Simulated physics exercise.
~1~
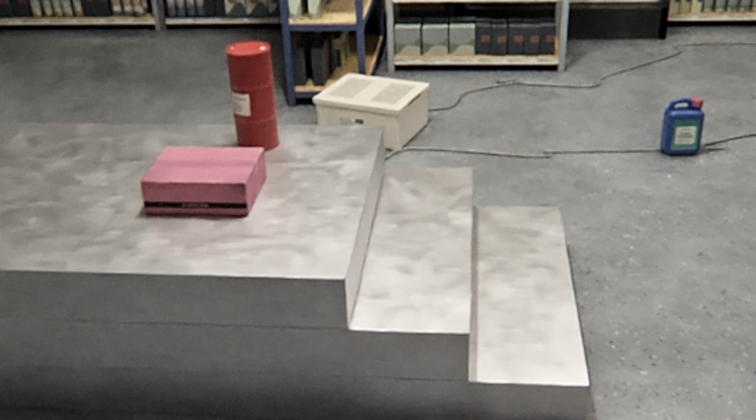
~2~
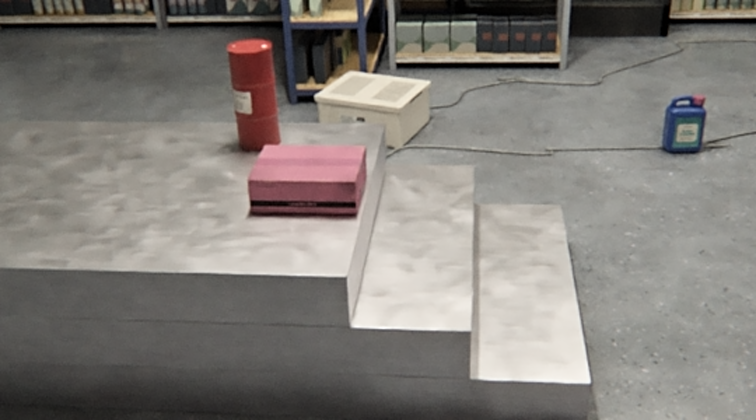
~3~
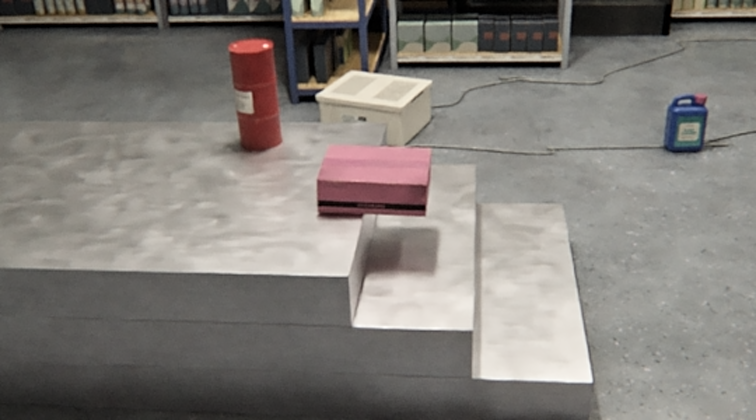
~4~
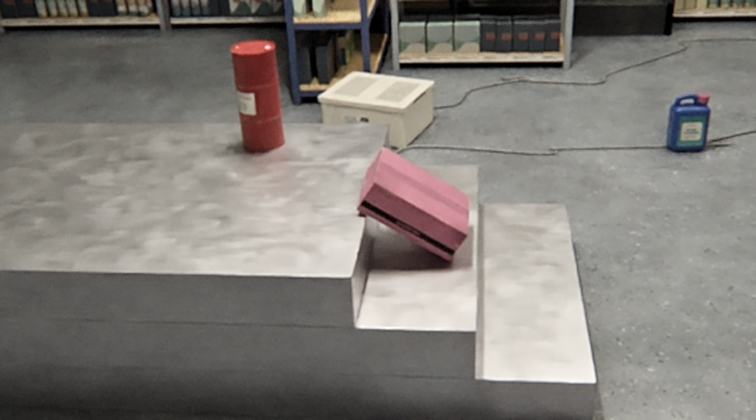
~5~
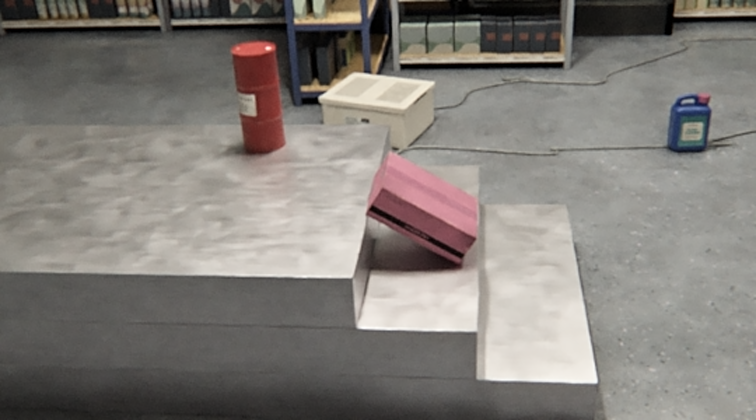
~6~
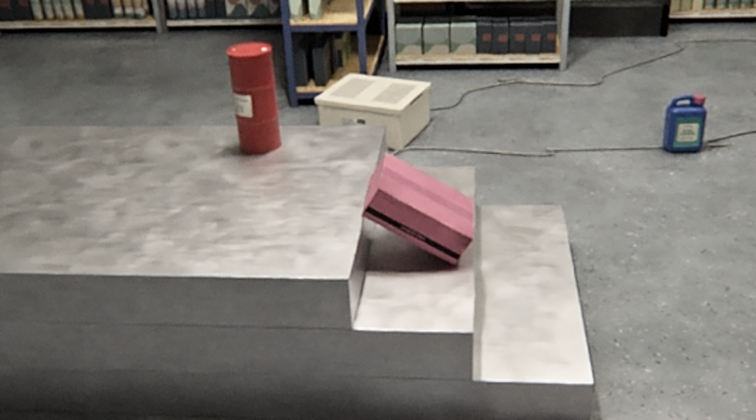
Grey steps with a pink box sliding right past a red canister, tipping over the top edge and resting tilted partway down.
